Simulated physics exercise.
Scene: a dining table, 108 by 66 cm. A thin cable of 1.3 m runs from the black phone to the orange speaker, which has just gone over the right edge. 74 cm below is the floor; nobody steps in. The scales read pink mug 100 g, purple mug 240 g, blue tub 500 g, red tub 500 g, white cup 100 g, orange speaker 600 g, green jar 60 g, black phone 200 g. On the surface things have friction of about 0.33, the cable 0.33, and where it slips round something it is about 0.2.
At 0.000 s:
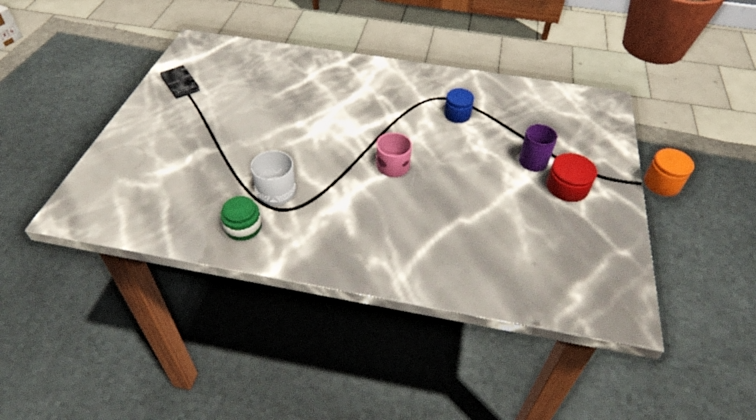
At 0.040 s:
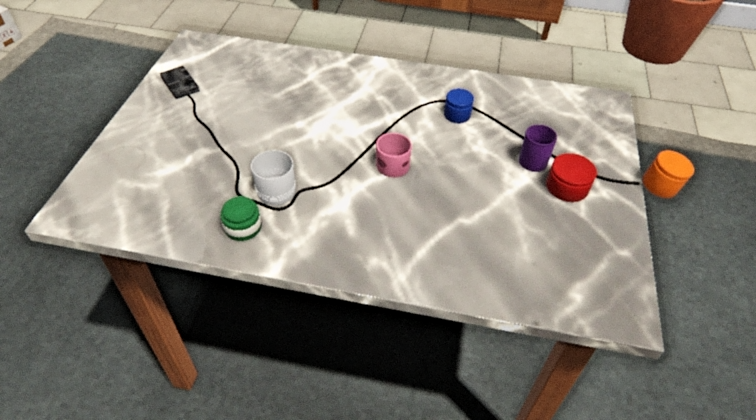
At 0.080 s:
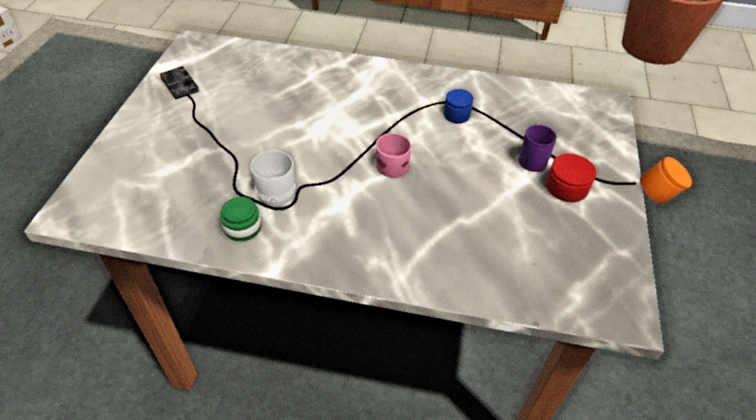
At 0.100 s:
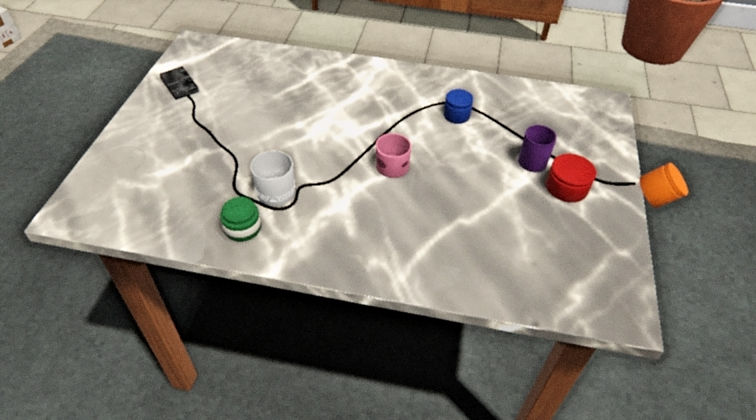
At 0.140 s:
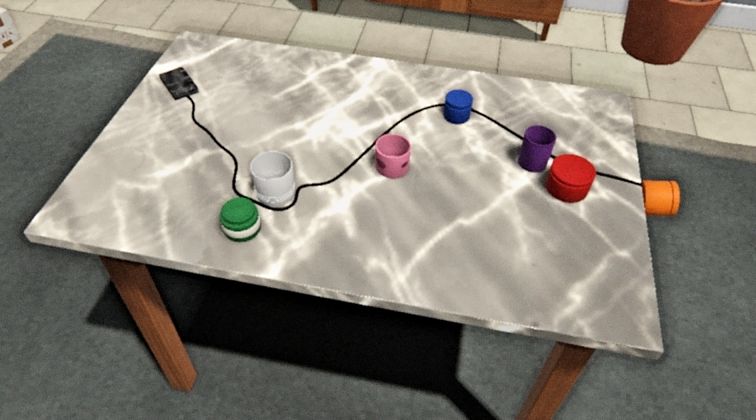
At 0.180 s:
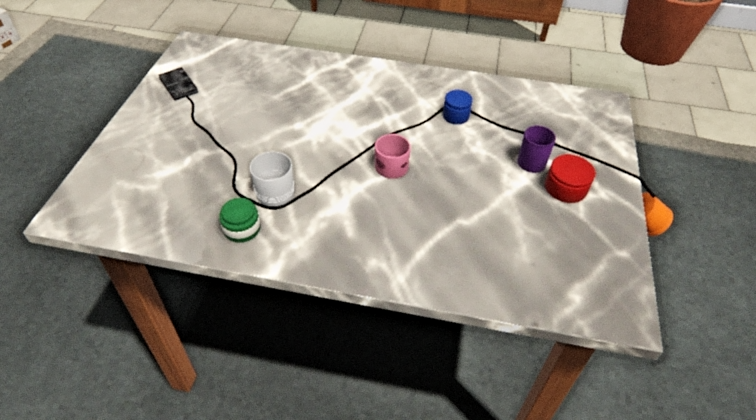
On a marble-topped dining table, a thin black cable shifts and straightens as an orange container tips and sinks beyond the right edge.
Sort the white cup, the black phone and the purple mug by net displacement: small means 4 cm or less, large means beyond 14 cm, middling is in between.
White cup: Large; black phone: Large; purple mug: Small.
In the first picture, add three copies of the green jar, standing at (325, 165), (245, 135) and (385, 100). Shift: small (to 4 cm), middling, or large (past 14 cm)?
First: A big shift; second: A big shift; third: A slight shift.
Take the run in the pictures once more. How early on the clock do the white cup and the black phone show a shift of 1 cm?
White cup: 0.22 s; black phone: 0.28 s.
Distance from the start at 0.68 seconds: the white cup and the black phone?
About: White cup over the edge, black phone 50 cm.
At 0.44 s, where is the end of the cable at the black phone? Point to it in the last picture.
Somewhere about (223, 97) in the final view.
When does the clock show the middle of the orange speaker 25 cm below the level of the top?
At about 0.30 s.
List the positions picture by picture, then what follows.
The first picture shows white cup (272, 165); black phone (179, 79); purple mug (542, 134); cable runs through (211, 134).
The second picture shows orange speaker (674, 163); cable runs through (371, 146) (211, 133).
The third picture shows orange speaker (665, 181); cable runs through (369, 149) (210, 133).
The fourth picture shows orange speaker (663, 186); cable runs through (368, 149) (210, 133).
The fifth picture shows orange speaker (658, 198); cable runs through (368, 150) (210, 134).
The sixth picture shows white cup (271, 166); black phone (177, 81); purple mug (540, 136); cable runs through (600, 161) (476, 114) (209, 134).
After 0.4 s, the cable's tail end at (223, 97); white cup 34 cm off its start, black phone 6 cm off its start, orange speaker over the edge.
After 0.7 s, the cable's tail end at (406, 103); white cup over the edge, black phone 48 cm off its start, orange speaker over the edge.
After 0.9 s, the cable's tail end at (452, 100); white cup over the edge, black phone 59 cm off its start at (447, 109), orange speaker over the edge.
After 1.2 s, the cable's tail end at (452, 100); white cup over the edge, black phone 59 cm off its start, orange speaker over the edge.
After 2.4 s, the cable's tail end at (452, 100); white cup over the edge, black phone 59 cm off its start at (447, 109), purple mug 0 cm off its start at (540, 136), orange speaker over the edge.
